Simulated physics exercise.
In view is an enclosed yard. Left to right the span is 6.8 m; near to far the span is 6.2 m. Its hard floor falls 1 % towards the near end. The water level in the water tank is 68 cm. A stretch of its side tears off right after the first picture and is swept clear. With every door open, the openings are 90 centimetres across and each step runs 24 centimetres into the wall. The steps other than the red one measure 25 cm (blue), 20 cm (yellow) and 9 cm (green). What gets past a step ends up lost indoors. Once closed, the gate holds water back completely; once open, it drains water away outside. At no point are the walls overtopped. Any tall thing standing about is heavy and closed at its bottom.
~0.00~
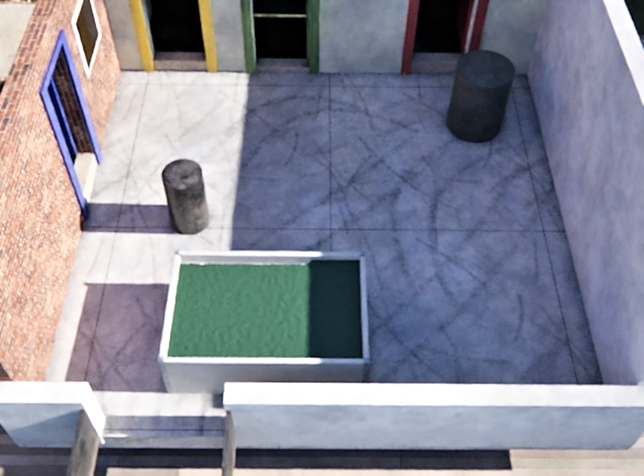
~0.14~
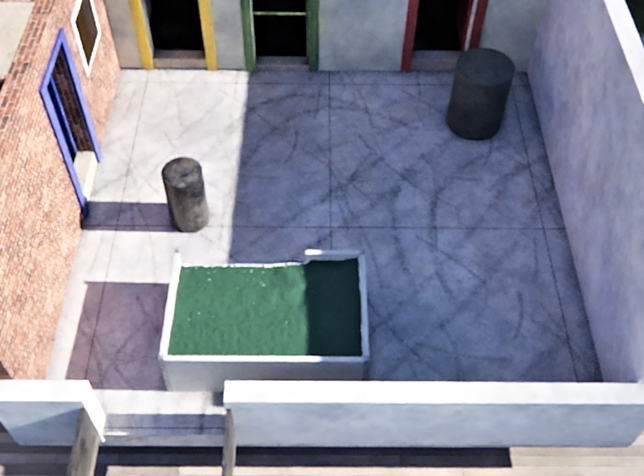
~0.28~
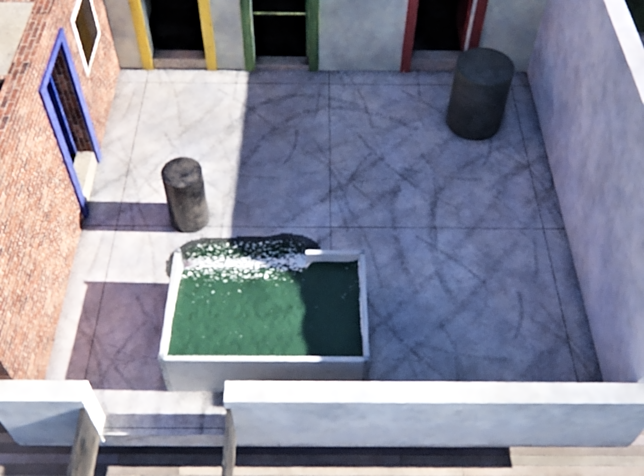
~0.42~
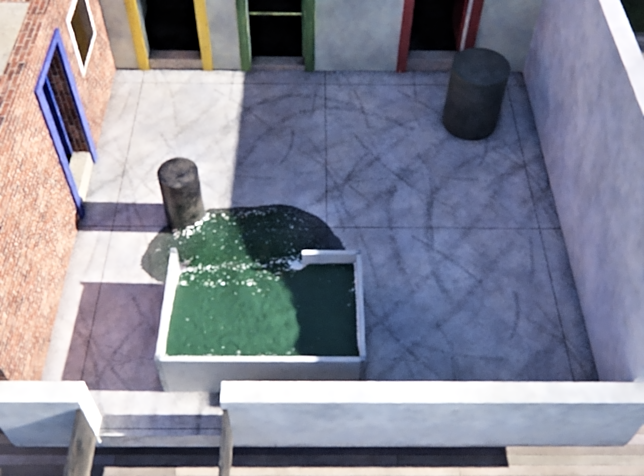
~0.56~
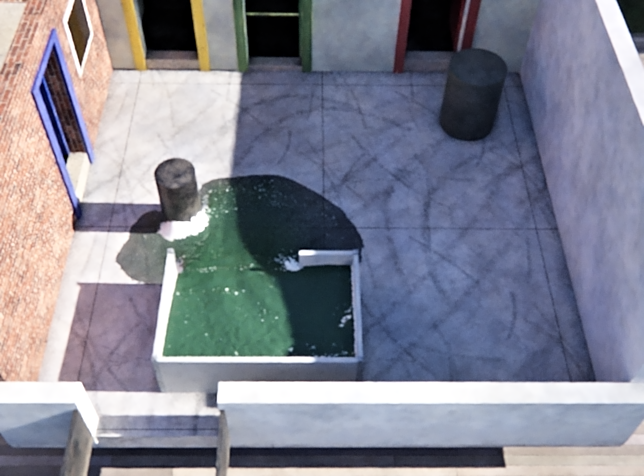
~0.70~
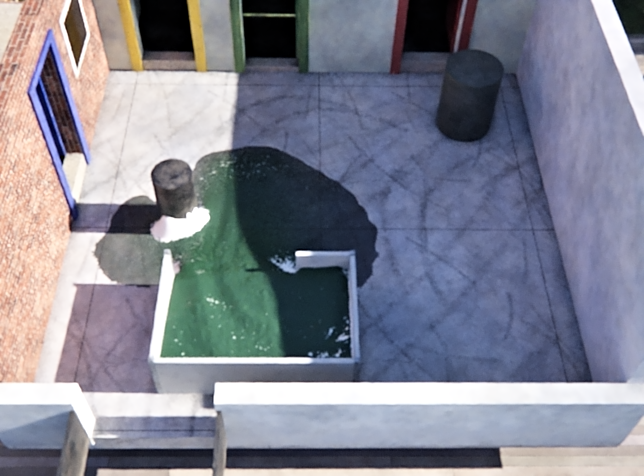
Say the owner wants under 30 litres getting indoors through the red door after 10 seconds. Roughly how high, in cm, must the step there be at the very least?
At the very least some 6 cm.
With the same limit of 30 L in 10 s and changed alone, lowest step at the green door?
For green, a step near 19 cm.
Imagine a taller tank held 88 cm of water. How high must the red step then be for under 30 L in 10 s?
About 9.0 centimetres.
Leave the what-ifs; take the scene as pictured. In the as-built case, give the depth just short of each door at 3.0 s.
Lab note, cm: Blue 10; yellow 12; green 19; red 11.
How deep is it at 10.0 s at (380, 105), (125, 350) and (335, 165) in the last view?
Roughly 5, 6 and 5 cm, in turn.
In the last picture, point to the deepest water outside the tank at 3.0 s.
Near pixel (132, 72).
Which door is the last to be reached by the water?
The answer is the red door.
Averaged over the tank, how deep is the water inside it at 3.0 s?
Near 19 cm, averaged.
After 1.4 s water covers 35 % of the floor, deepest (41 cm) near (188, 236); it has not reached the red door.
After 3.0 s water covers 55 % of the floor, deepest (26 cm) near (132, 72); 11 cm at the red door, 0 litres in over its 24 cm step.
After 10.0 s water covers 95 % of the floor, deepest (16 cm) near (591, 417); 6 cm at the red door, 0 litres in over its 24 cm step.
At the red door as built, the water arrived by 2.4 s and peaked near 12 cm at 2.8 s.
Run again over the same 10 s with other heights there, 42 litres in over 5 cm, 16 litres over 7 cm. The limit of 30 litres is kept from about 6 cm up.
